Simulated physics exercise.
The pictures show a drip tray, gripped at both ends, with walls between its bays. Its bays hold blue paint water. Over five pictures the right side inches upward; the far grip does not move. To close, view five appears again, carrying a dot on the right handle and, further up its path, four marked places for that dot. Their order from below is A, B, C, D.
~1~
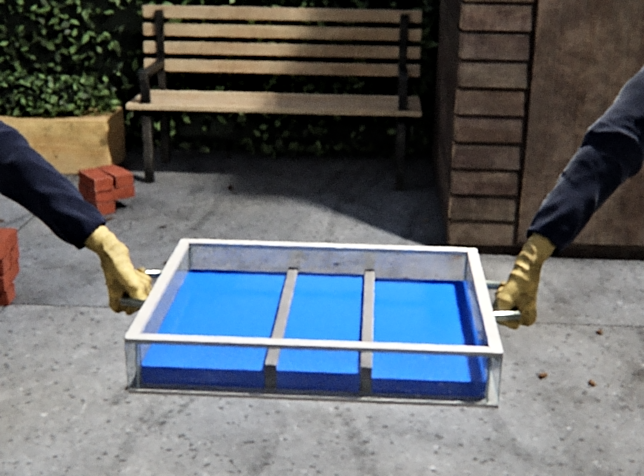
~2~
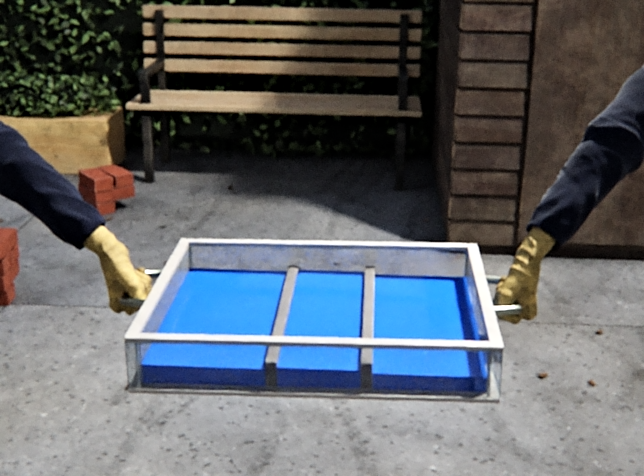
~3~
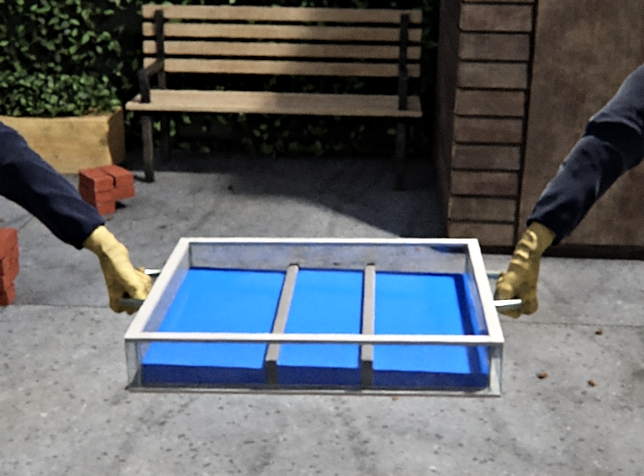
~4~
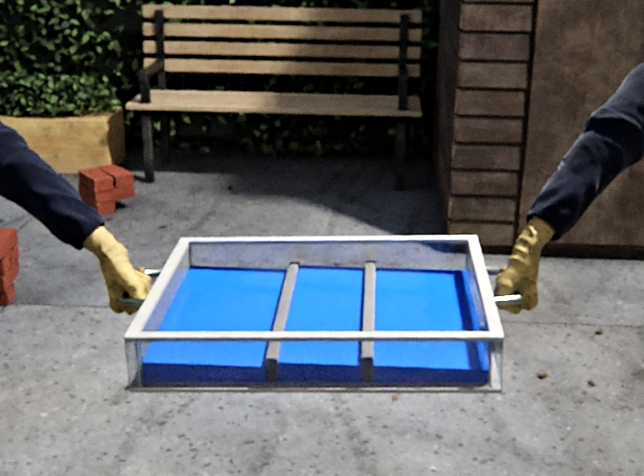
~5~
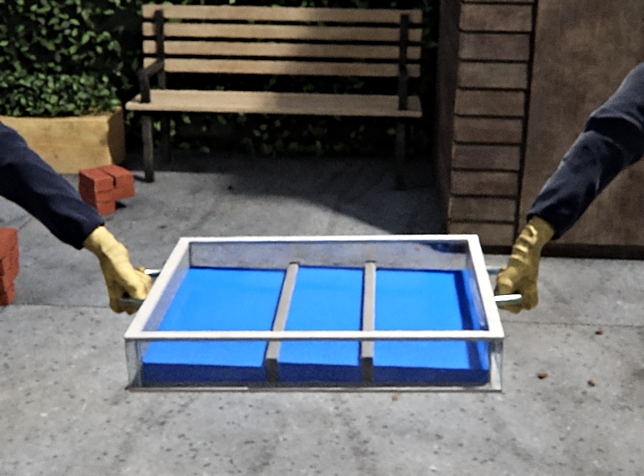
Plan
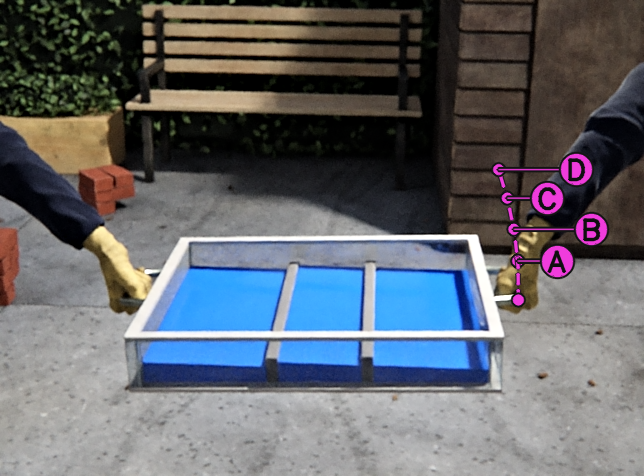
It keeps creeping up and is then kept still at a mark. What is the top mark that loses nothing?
The answer is mark C.
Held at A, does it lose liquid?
No.
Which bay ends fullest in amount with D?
It is the left one.
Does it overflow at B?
No, that is safe.
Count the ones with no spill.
Three.
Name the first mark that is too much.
Mark D.
In magenta, A at (517, 261); B at (513, 229); C at (507, 198); D at (498, 169).
With A, nothing spills; the left bay holds the most.
With B, nothing spills; the left bay holds the most.
With C, nothing spills; the left bay holds the most.
With D, about 8 % goes over the rim.
